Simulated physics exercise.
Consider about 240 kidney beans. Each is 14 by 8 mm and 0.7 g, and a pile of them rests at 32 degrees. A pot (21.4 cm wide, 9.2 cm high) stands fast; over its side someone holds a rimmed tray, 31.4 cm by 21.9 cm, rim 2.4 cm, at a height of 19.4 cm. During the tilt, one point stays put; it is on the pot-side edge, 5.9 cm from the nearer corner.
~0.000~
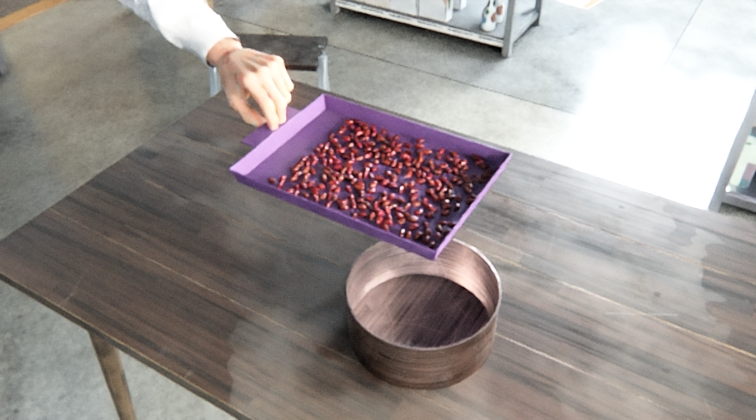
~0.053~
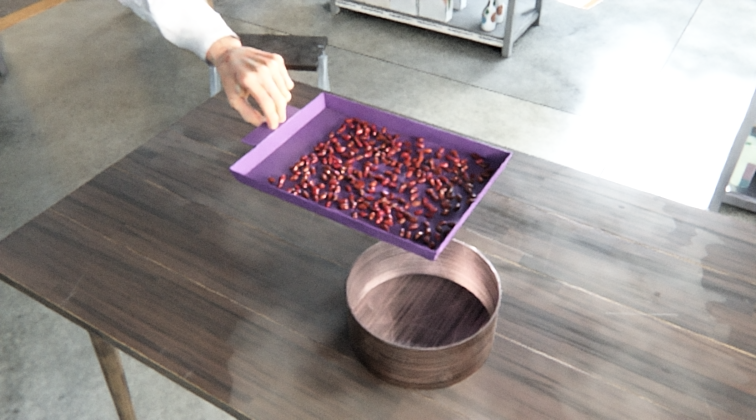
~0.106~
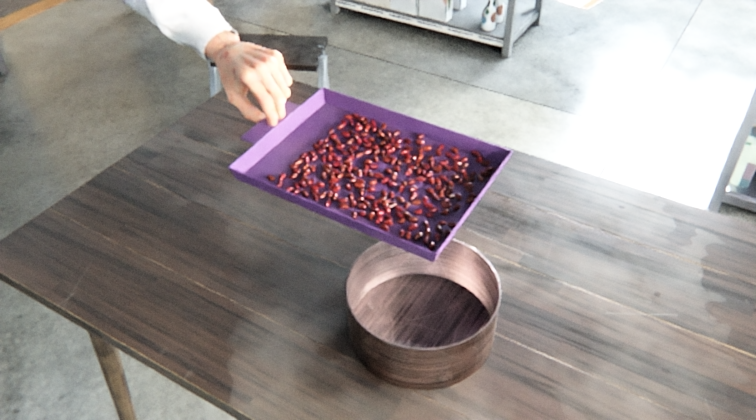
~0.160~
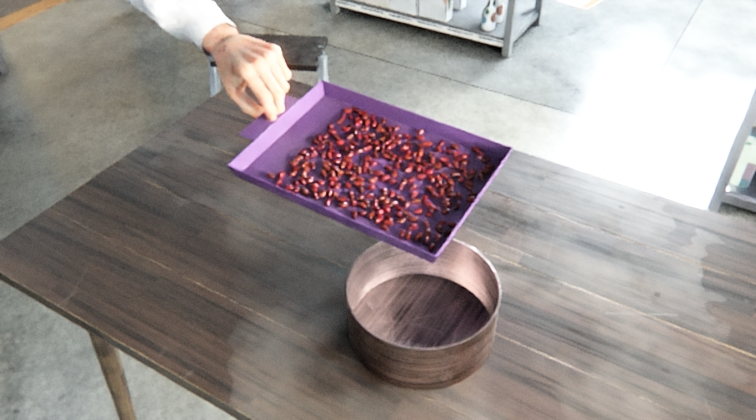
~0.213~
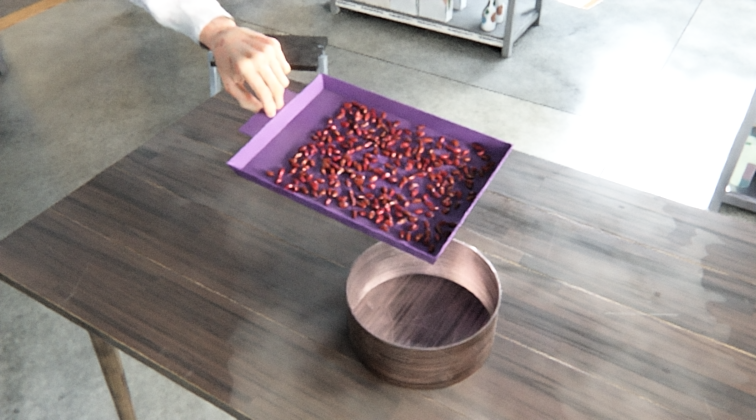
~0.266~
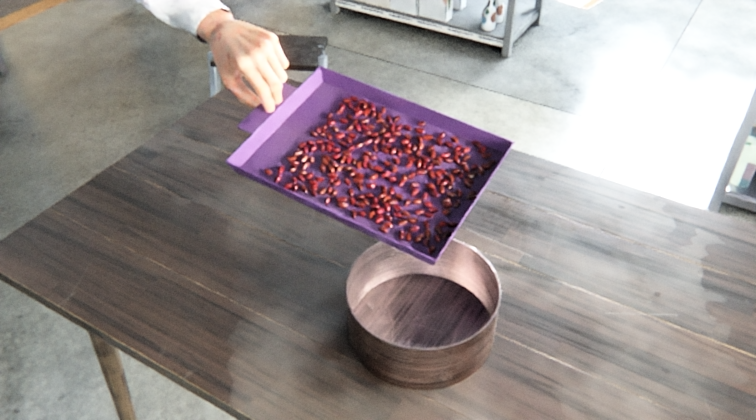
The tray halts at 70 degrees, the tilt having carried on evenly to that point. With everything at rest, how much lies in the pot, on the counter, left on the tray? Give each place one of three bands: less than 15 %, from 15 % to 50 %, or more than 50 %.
Result: Pot: Above half; counter: Scant; tray: A medium portion.
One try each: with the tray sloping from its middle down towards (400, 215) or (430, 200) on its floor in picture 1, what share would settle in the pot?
About 80 per cent on the first try and 25 per cent on the second.
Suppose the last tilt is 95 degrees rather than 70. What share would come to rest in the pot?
Pot share: About 95 per cent.
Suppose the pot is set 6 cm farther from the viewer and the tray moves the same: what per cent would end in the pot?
Result after the change: About 0 in a hundred.
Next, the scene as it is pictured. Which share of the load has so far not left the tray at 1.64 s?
Something like 60 percent, roughly.
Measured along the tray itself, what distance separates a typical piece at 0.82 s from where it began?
It has moved some 6 cm from its start.
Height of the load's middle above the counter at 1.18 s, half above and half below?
Median height: Approx. 22 cm.
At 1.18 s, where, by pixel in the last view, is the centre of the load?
Near (394, 219).
After 0.82 s, tilt 39 degrees; the tray holds 100 %, the pot 0 %.
After 1.18 s, tilt 57 degrees; the tray holds 100 %, the pot 0 %.
Then, at 1.64 s, tilt 70 degrees; the tray holds 60 %, the pot 25 %.
In the end, at 2.9 s, pot 70 %, counter 5 %, tray 25 %.
